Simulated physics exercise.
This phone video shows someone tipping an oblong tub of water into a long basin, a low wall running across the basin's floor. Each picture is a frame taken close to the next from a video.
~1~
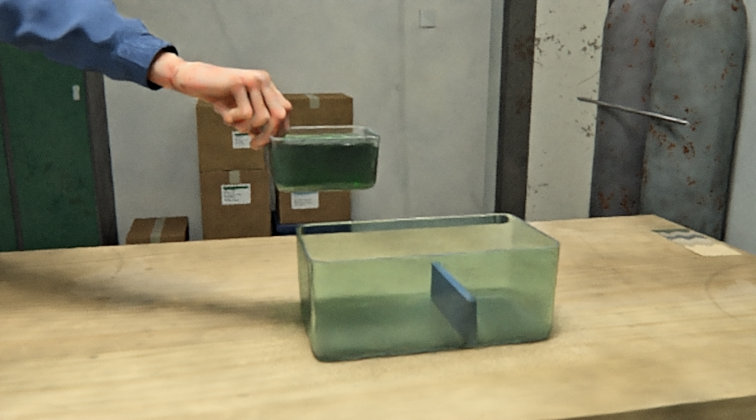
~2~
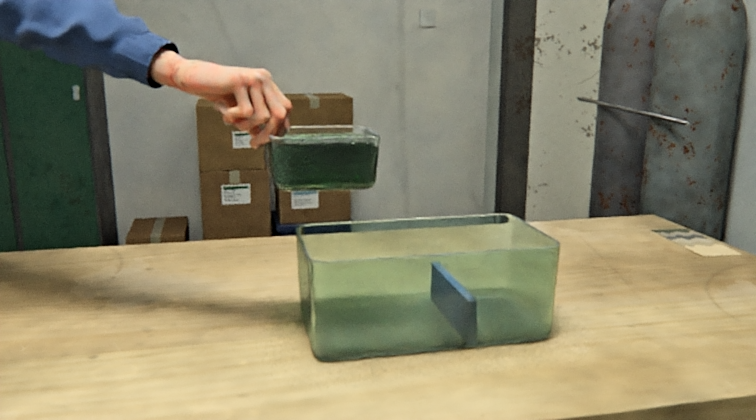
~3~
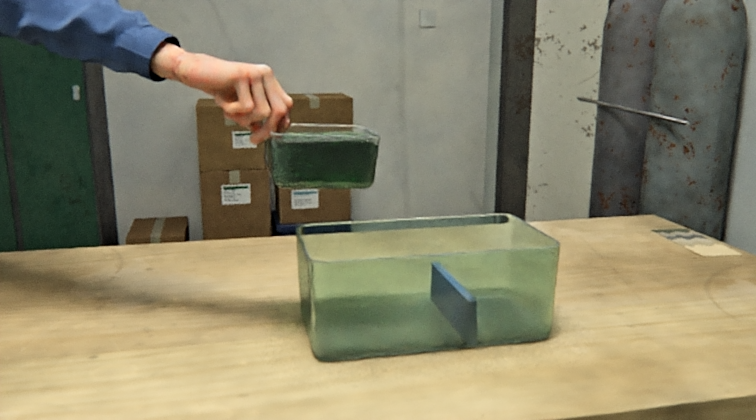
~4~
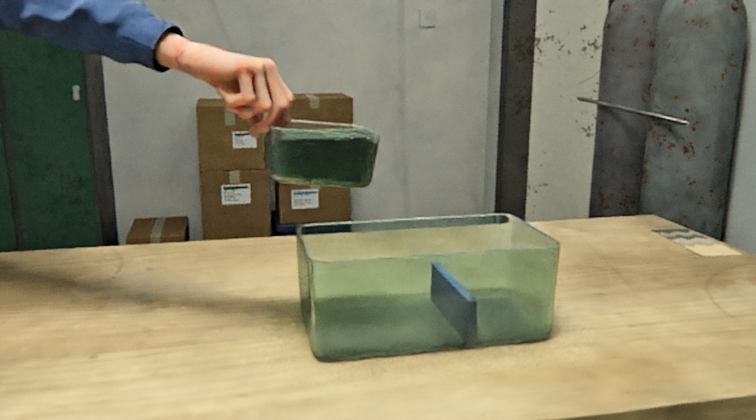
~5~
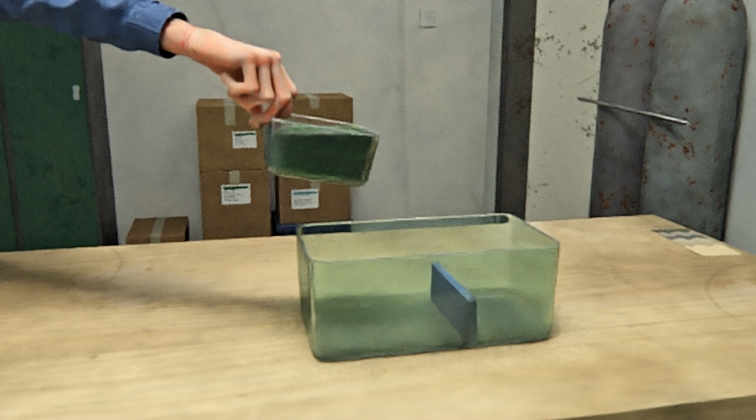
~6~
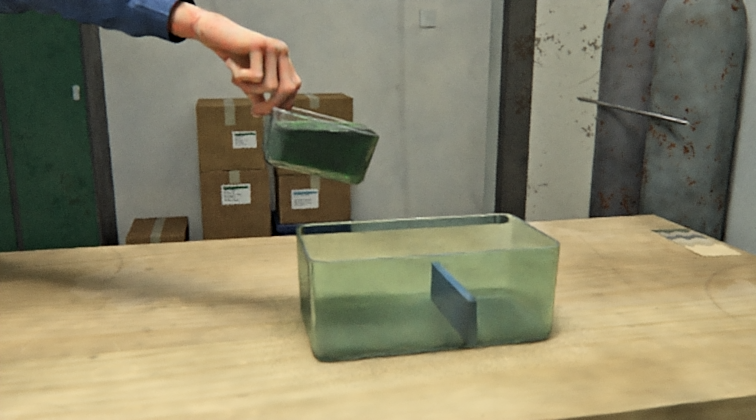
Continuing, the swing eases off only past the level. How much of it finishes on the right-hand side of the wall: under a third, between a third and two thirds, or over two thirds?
Seems the share right of the wall stays inside the range of a third to two thirds.
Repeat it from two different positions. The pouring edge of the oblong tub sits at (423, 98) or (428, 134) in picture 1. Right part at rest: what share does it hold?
Near 90 per cent for the first start, near 95 per cent for the second.
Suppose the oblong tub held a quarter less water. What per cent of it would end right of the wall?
Roughly 25 in a hundred.
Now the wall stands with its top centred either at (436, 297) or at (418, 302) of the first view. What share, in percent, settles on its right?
Around 70 percent in try one and around 85 percent in try two.
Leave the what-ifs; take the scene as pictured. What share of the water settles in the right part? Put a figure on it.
It comes to some 50 per cent.
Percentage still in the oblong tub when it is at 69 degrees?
Near 40 %.
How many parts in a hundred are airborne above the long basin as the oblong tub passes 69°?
About 40 per cent.
A moment on, the tilt is 69° and 42 per cent is still to pour, 17 is left of the wall and 0 right of it.
Next, the tilt is 97° and 7 per cent is still to pour, 34 is left of the wall and 49 right of it.
Then the tilt is 101° and 0 per cent is still to pour, 49 is left of the wall and 48 right of it.
Later the tilt is 101° and 0 per cent is still to pour, 51 is left of the wall and 48 right of it.
At rest 51 per cent lies left of the wall, 48 right of it and 1 outside.
